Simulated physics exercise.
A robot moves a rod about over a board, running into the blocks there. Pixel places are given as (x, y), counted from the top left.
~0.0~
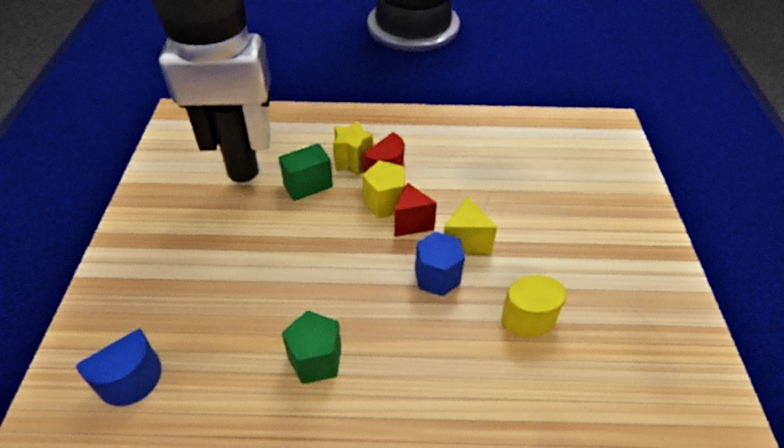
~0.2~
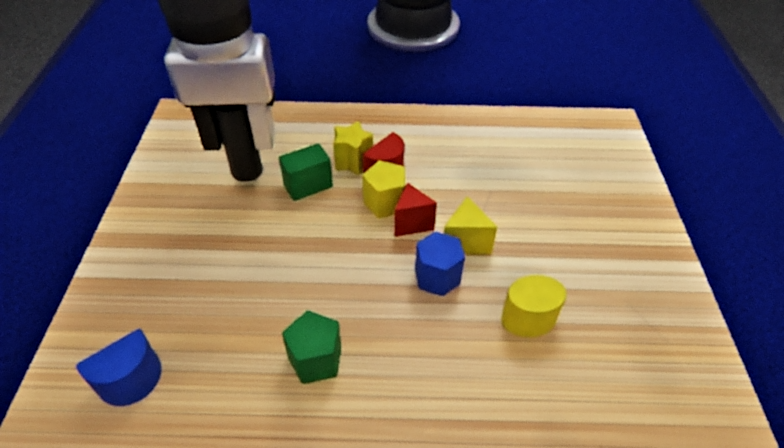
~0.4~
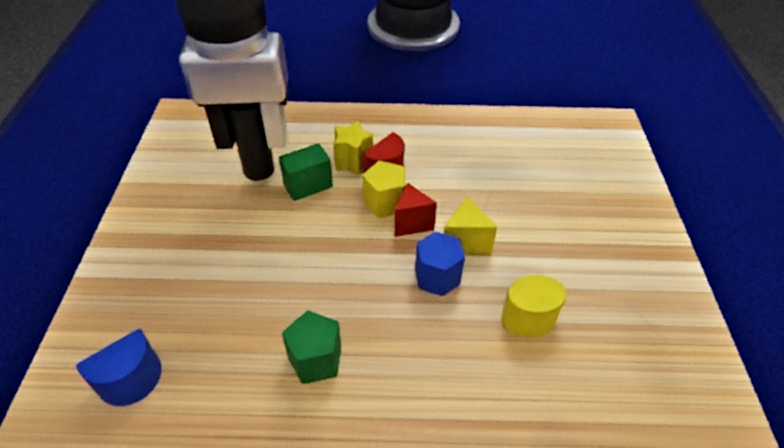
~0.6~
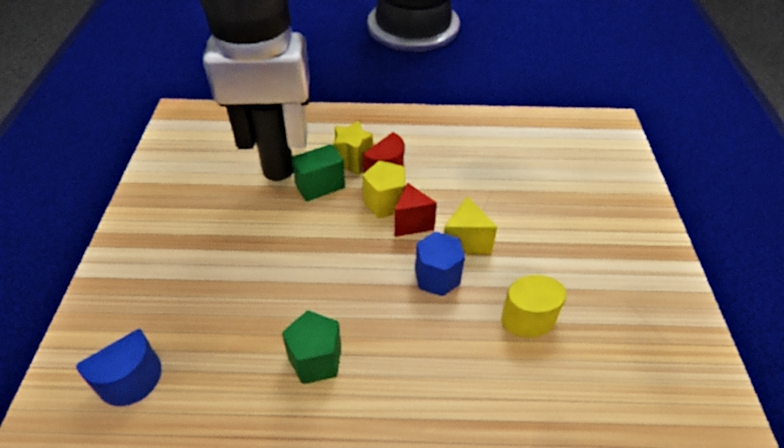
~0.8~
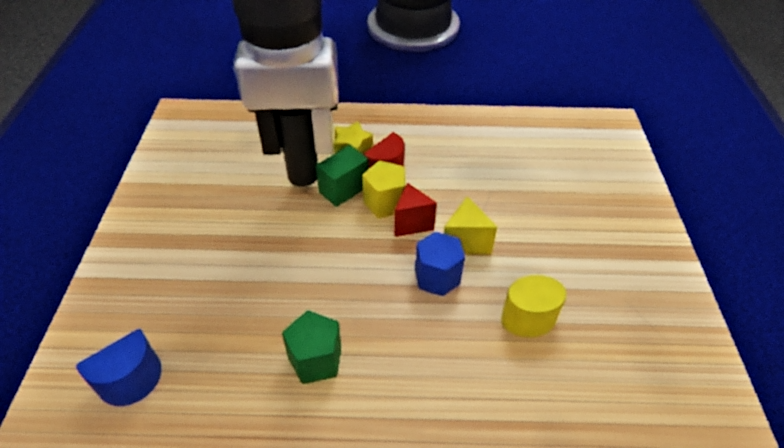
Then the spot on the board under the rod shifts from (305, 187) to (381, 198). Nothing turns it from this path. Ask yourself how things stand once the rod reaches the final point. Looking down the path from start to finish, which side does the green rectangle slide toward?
It slides rightward.
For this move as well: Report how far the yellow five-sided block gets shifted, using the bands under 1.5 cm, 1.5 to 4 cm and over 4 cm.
The answer will be the long band, over 4 cm.
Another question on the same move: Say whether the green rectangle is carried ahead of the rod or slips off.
Expect to find it ahead of the rod.
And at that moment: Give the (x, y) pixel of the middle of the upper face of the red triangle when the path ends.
That would be at about pixel (445, 211).
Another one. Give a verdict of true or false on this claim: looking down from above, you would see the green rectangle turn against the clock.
That statement is accurate.
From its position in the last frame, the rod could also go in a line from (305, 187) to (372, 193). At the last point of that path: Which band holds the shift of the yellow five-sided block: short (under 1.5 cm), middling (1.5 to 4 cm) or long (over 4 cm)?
My estimate: Beyond 4 cm.
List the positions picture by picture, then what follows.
Lower end of the rod (244, 172), tops of blocks, green rectangle (304, 157), yellow five-sided block (386, 175), red triangle (413, 198), yellow triangle (470, 216), in the first picture.
Rod (247, 172), blocks as before, in the second picture.
Rod (259, 170), blocks as before, in the third picture.
Rod (278, 171), green rectangle (317, 158), in the fourth picture.
Rod (304, 176), green rectangle (342, 161), yellow five-sided block (386, 175), red triangle (413, 198), yellow triangle (470, 216), in the fifth picture.
The first path, step by step. Halfway along, rod (343, 181); green rectangle (370, 174), turned 20° anticlockwise; yellow five-sided block (405, 179), turned 15° anticlockwise; red triangle (422, 200), turned 40° clockwise.
At the end, rod (381, 187); green rectangle (409, 181), turned 25° anticlockwise; yellow five-sided block (446, 185), turned 15° anticlockwise; red triangle (445, 211), turned 65° clockwise; yellow triangle (472, 220), turned 15° anticlockwise.
